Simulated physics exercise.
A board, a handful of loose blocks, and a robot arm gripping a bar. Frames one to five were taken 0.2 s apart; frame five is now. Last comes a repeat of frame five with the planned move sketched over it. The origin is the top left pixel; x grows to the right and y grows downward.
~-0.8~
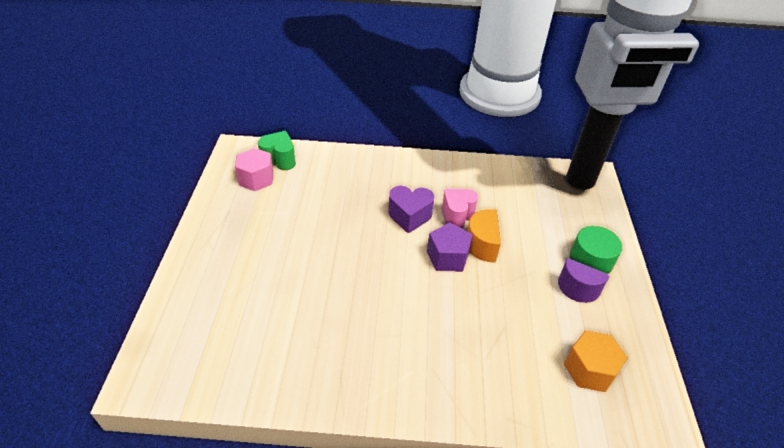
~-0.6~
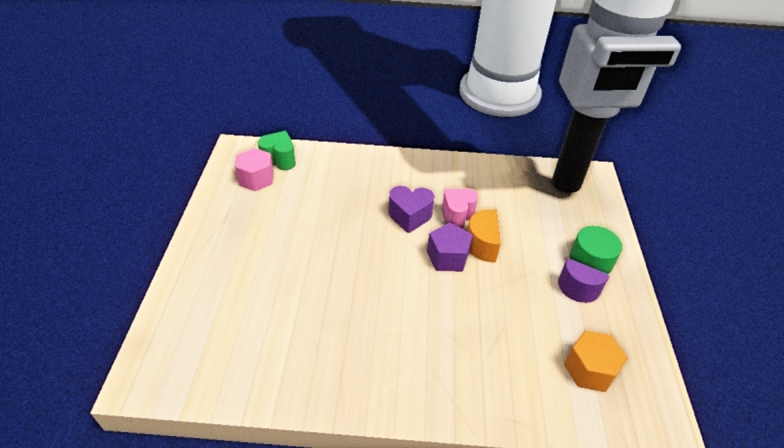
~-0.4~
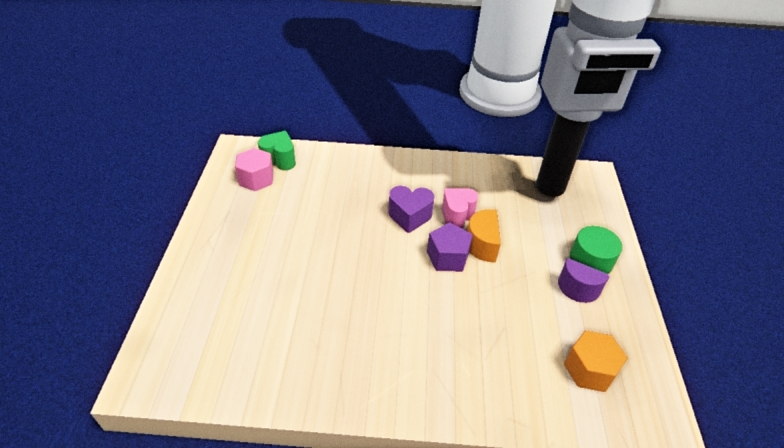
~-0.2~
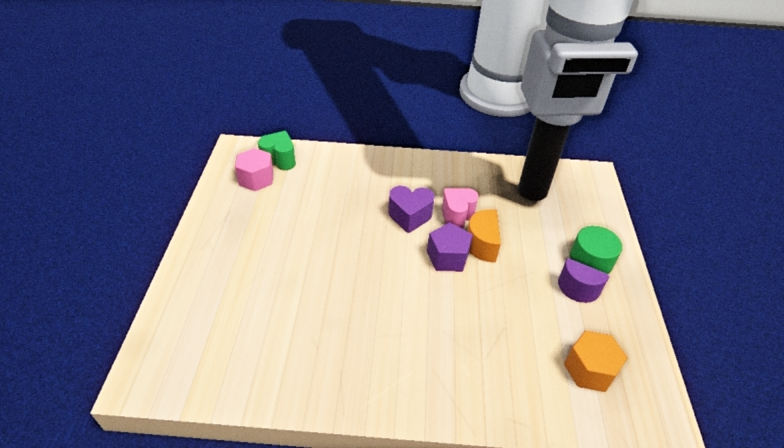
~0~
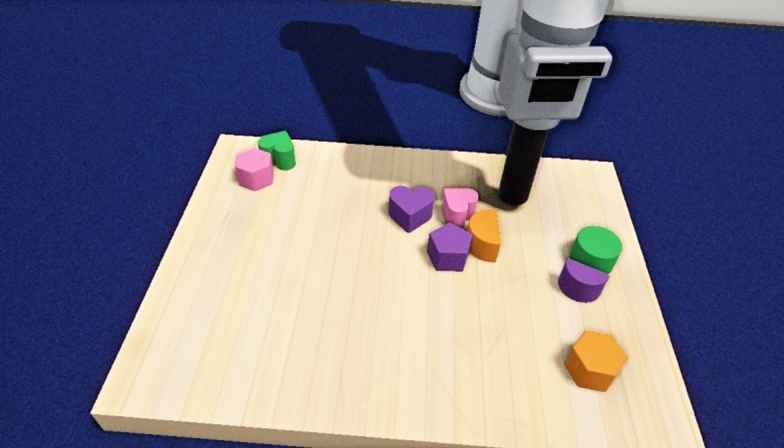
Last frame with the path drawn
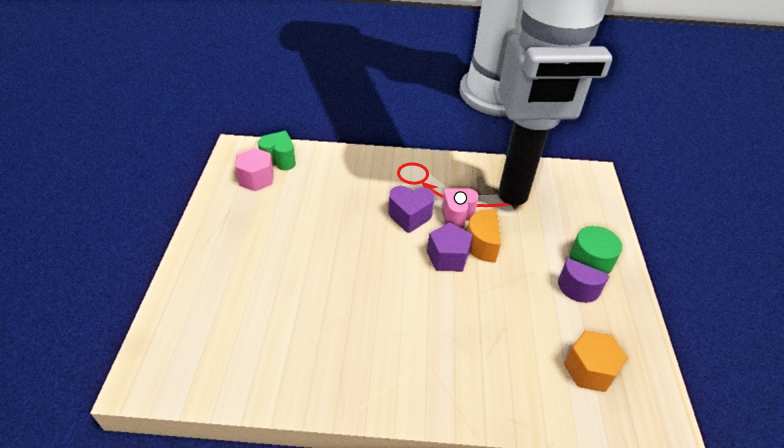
On a wooden board, a robot arm moves a black bar left toward still, colourful blocks.
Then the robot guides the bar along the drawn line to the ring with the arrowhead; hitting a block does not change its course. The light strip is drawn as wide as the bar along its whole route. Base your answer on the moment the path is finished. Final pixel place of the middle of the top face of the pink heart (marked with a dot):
I'd say the pink heart ends with its top centre at (440, 202).
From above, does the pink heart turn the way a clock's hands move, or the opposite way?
Viewed from the top, it goes anticlockwise.
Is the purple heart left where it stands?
No, it doesn't check out.
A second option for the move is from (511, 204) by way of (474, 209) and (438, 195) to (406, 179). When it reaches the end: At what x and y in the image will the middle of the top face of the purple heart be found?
It comes to (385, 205).
The drawn path runs from (511, 204) via (473, 205) and (437, 194), ending at (413, 173); the dot is on the pink heart.
What follows on the original path. One third of the way, bar (474, 197); pink heart (451, 200), turned 10° anticlockwise.
Two thirds of the way, bar (438, 185); purple heart (396, 201), turned 15° clockwise; pink heart (440, 202), turned 35° anticlockwise.
At the end, bar (414, 165); purple heart (396, 201), turned 15° clockwise; pink heart (440, 202), turned 35° anticlockwise; orange half-round block not moved.
